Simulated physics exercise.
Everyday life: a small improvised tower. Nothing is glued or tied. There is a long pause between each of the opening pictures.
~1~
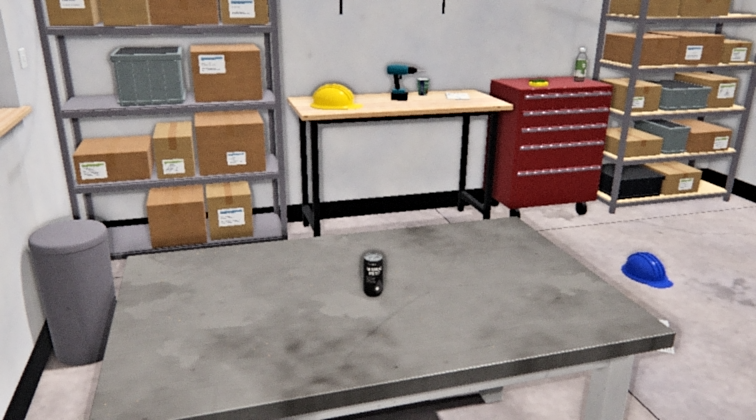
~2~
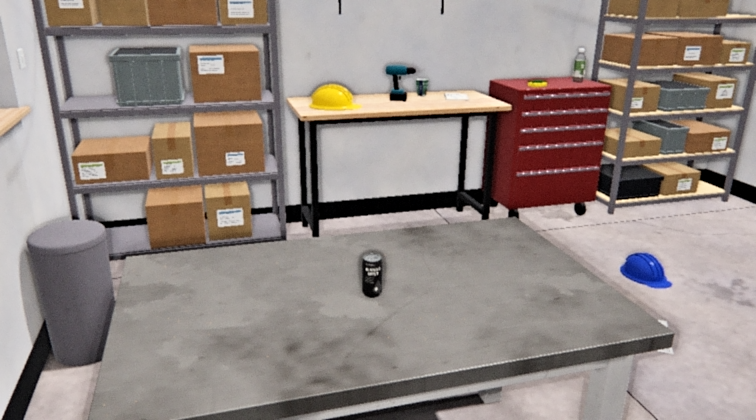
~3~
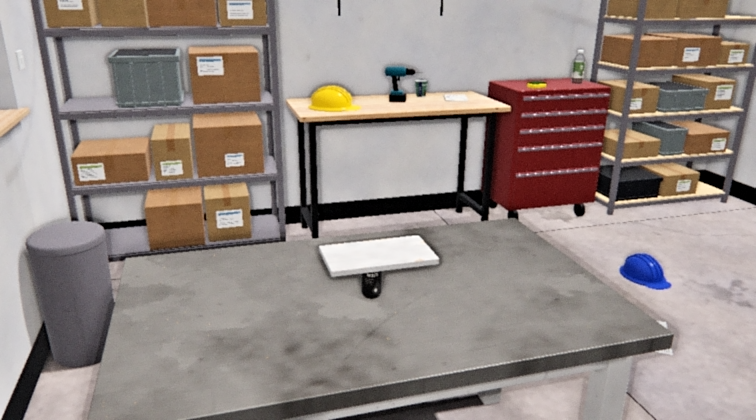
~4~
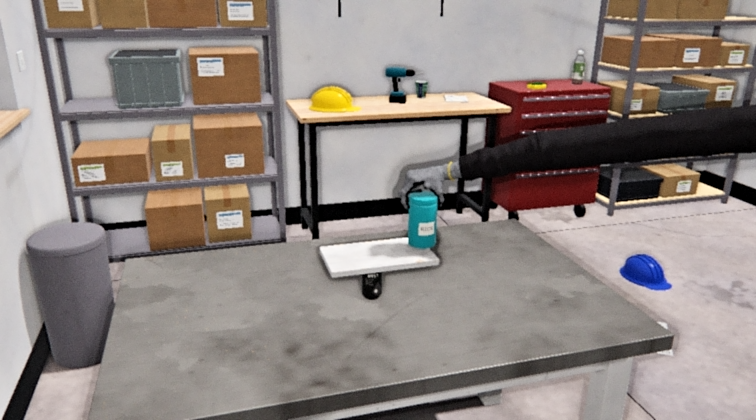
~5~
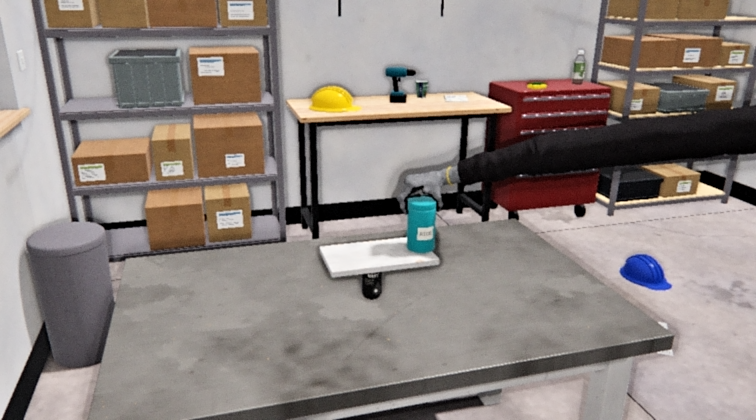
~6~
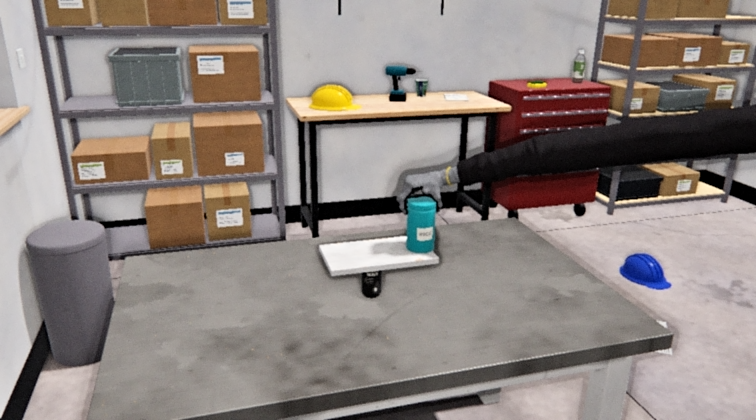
In a workshop storeroom seen from slightly above by a still camera, a grey table fills the foreground before shelves of boxes, a workbench and a red tool cabinet. A small black can stands on the table, with a yellow helmet behind and a blue one at right. A white board appears atop the can, then a gloved, dark-sleeved arm lowers a turquoise jar onto its right end and keeps hold.
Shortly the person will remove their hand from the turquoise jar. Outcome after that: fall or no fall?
Fall.
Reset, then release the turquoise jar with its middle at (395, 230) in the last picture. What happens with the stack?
Topples.
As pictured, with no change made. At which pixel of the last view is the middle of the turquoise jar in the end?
It ends near (470, 276).
Then, 0.30 s past the last view, turquoise jar now fallen; white board rocked 52° from its first pose.
Then, 0.40 s past the last view, white board rocked 48° from its first pose.
Then, 0.60 s past the last view, white board now fallen; black can displaced well along.
Then, 0.70 s past the last view, black can displaced well along.
Finally, fallen, turquoise jar and white board; moved from the start, black can. Final places as the last picture's camera would see them, turquoise jar near (470, 276). The stack loses its balance.
